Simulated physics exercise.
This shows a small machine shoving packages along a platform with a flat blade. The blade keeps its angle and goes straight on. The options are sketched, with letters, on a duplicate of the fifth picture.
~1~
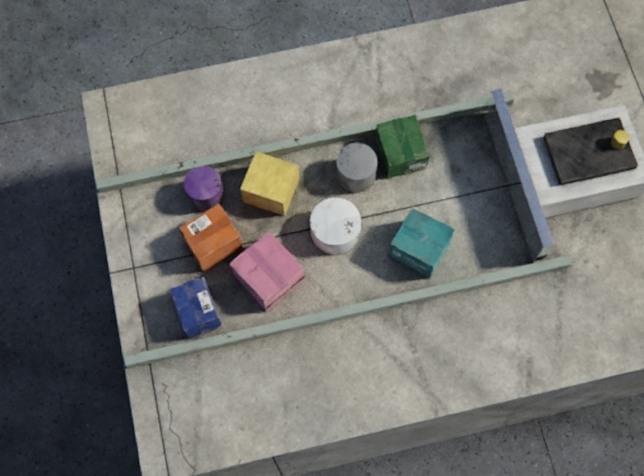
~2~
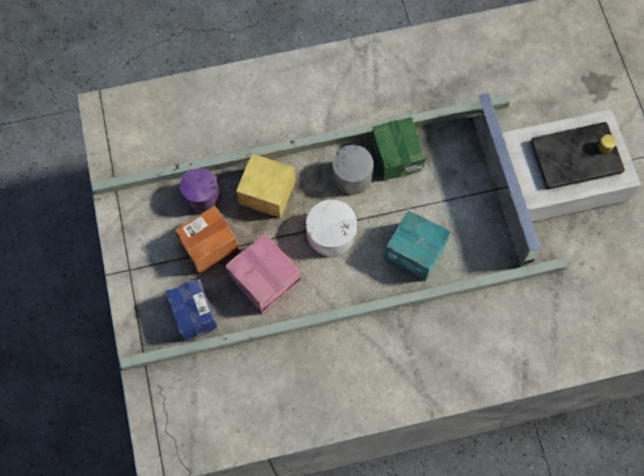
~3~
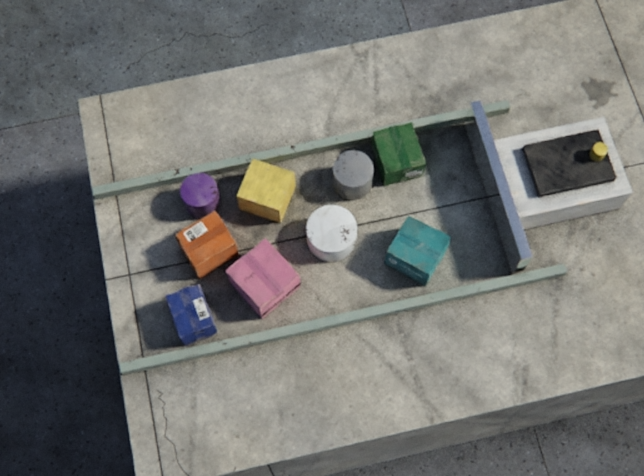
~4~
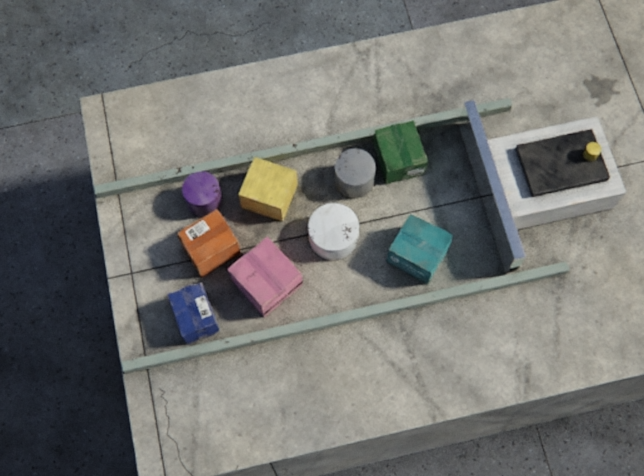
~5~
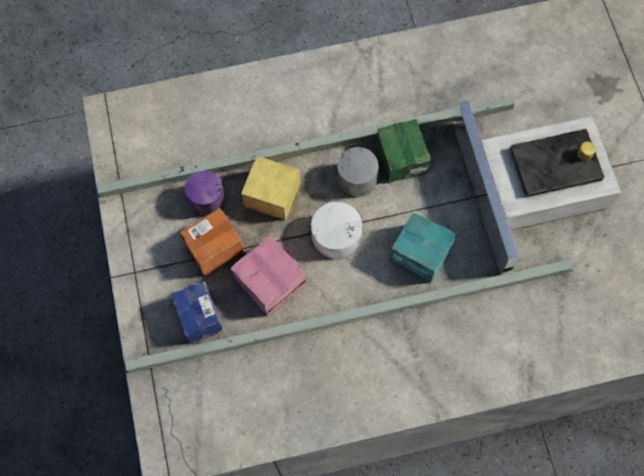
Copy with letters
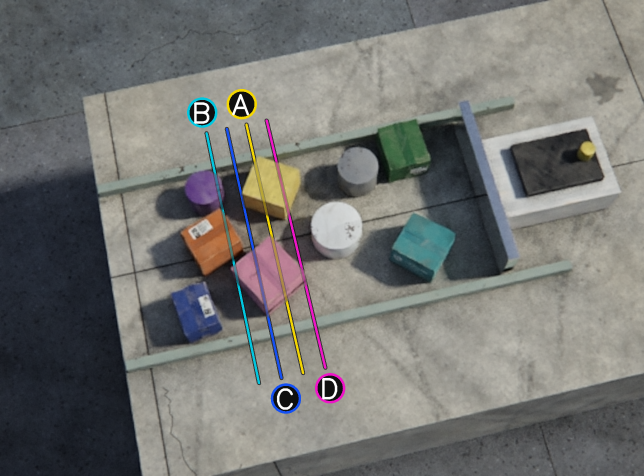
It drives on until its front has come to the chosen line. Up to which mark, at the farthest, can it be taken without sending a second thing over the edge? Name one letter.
No farther than B.
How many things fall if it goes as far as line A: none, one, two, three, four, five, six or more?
The count is none.
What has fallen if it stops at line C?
The purple canister.
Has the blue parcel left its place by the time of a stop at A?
By then, yes.
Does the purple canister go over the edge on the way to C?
Yes.
On the copy, A at (273, 242); B at (231, 252); C at (253, 247); D at (294, 238).
On B. First, robot (460, 183); green parcel (354, 161); grey canister (317, 181).
Then, robot (369, 203); purple canister (143, 205); blue parcel (180, 316).
Finally, robot (297, 219); purple canister over the edge; blue parcel (123, 334); one fallen.
By contrast, A is within the limit but short; C is within the limit but short; D is within the limit but short.
